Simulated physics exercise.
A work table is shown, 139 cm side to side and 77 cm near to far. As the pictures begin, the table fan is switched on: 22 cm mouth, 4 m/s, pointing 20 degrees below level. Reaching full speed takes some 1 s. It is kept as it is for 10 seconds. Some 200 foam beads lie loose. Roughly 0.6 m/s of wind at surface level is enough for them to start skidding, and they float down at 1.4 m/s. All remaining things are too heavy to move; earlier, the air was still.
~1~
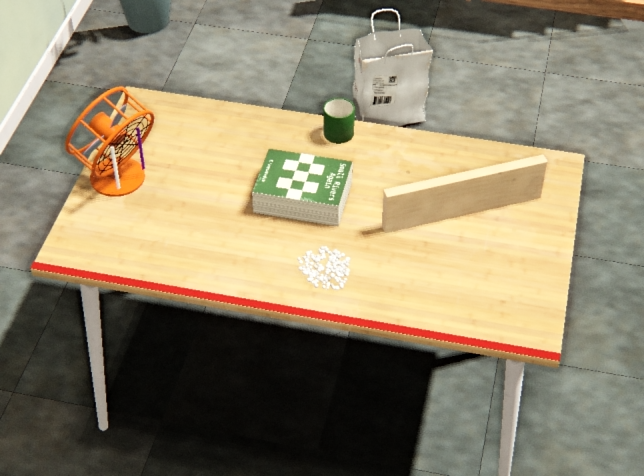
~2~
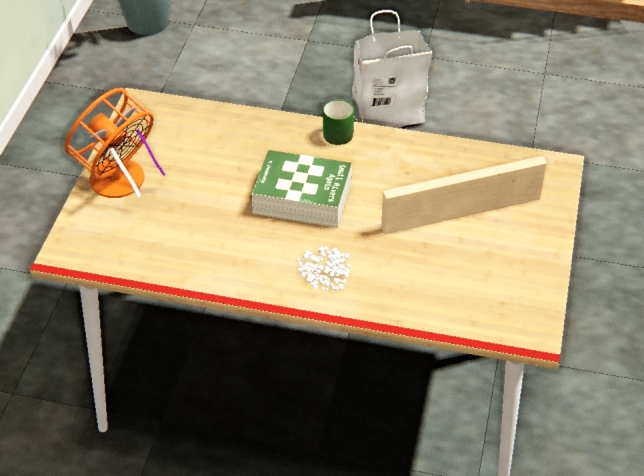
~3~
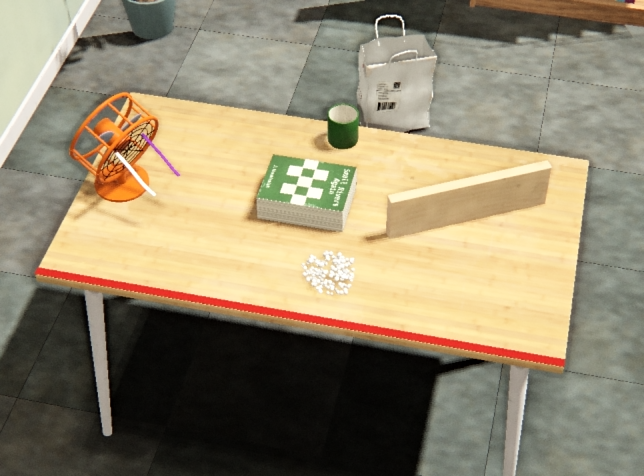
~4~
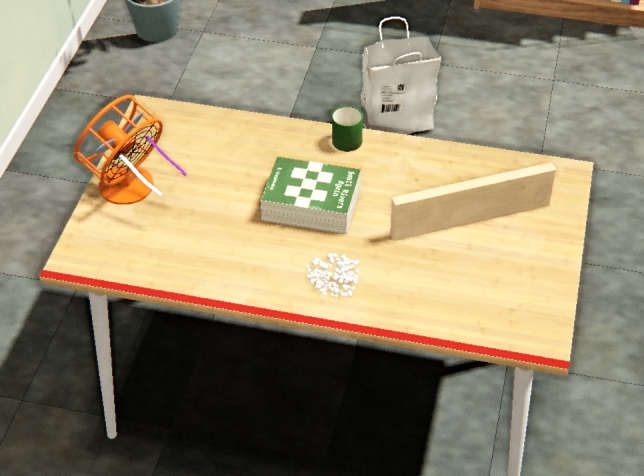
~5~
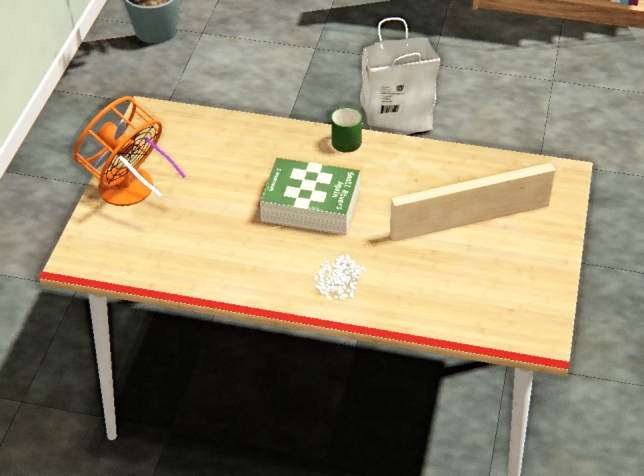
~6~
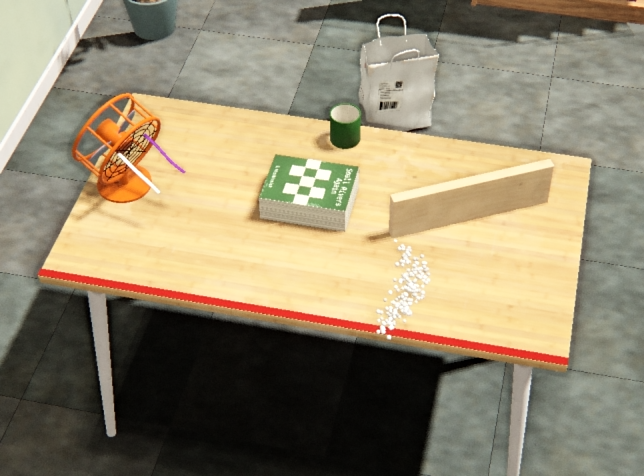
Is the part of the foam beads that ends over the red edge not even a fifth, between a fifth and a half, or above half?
Of the foam beads, between a fifth and a half end over the red edge.
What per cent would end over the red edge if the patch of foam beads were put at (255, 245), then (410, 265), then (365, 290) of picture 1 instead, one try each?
Going through the three spots in order, you'd get 50 percent, 0 percent and 50 percent.
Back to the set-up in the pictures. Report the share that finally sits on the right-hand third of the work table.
Near 2 per cent at the end.
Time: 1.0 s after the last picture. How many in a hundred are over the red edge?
I reckon close to 40 %.
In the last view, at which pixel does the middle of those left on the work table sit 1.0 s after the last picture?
I'd aim at pixel (523, 245) or close to it.
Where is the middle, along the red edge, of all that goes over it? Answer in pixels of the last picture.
(442, 344).
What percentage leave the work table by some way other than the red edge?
The share comes to some 60 per cent.
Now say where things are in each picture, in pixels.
In the first picture, the middle of the foam beads is near (329, 267), none has stirred yet and the mouth of the table fan is at (110, 133).
In the second picture, the middle of the foam beads is near (327, 268), none has stirred yet and the red edge is centred on (285, 315).
In the third picture, the middle of the foam beads is near (331, 273), none has stirred yet, the top of a book is at (307, 182) and the top of a board is at (471, 181).
In the fourth picture, the middle of the foam beads is near (336, 275) and none has stirred yet.
In the fifth picture, the middle of the foam beads is near (341, 276), the farthest in sight from the table fan is at (351, 297) and about 35 % have left their places.
In the sixth picture, the middle of the foam beads is near (402, 295), the farthest in sight from the table fan is at (422, 297) and all have left their places.
Then, 1.0 s after the last picture the count stands so, 35 % are over the red edge; the middle of those still in play is near (527, 245).
Then, 2.2 s after the last picture the count stands so, 35 % are over the red edge.
Then, 4.6 s after the last picture the count stands so, 35 % are over the red edge.
Then, 9.1 s after the last picture, at the end, 35 % are over the red edge.
